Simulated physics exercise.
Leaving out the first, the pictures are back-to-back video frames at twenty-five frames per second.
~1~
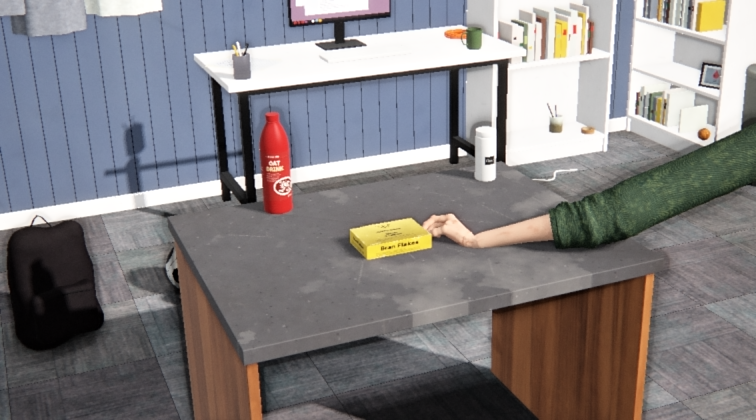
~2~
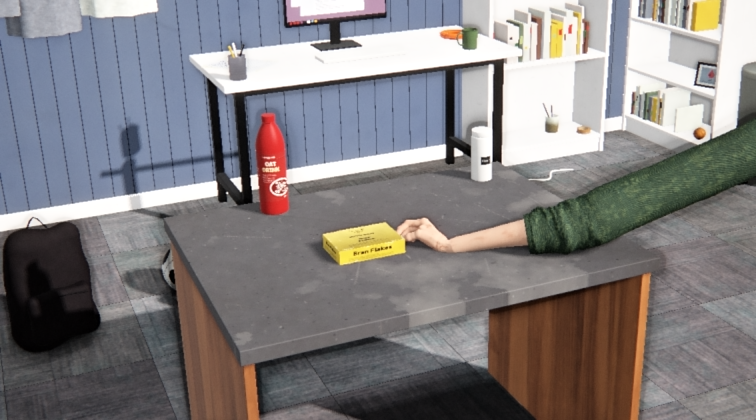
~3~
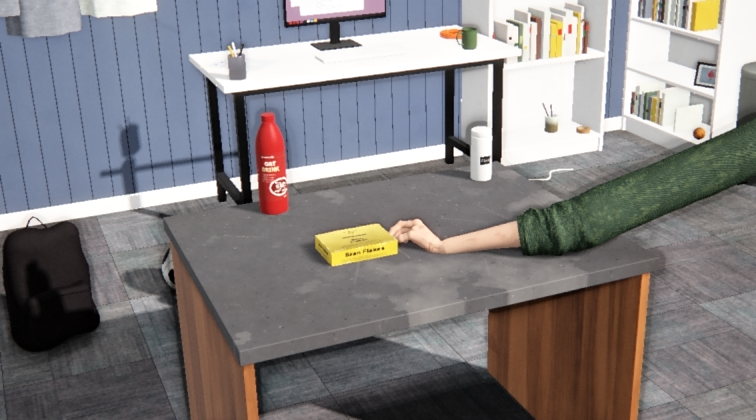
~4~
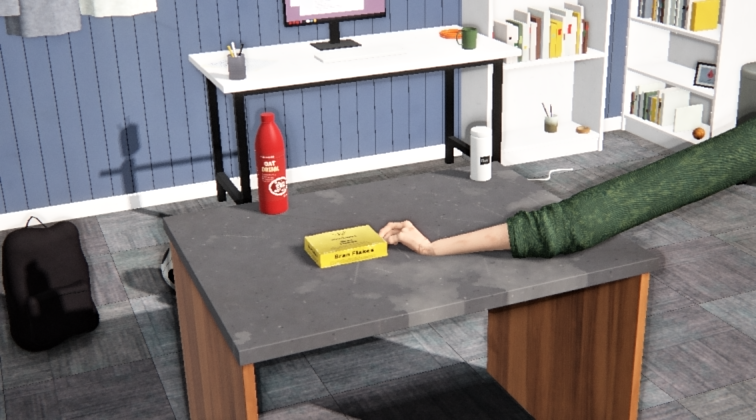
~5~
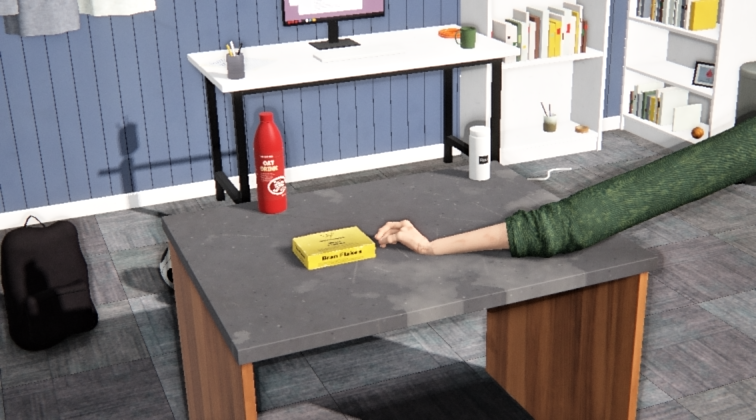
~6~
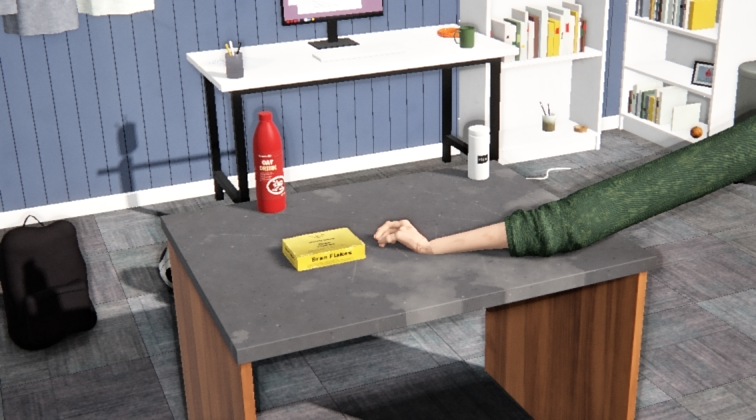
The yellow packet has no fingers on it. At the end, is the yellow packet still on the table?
It halts before the edge.
Then, 0.24 s later than the last frame, yellow packet moved a little near (304, 253).
Then, 0.48 s later than the last frame, yellow packet resting near (304, 253).
When it is over, moved from the start, yellow packet. End places, in pixels of the last picture, yellow packet near (304, 253).
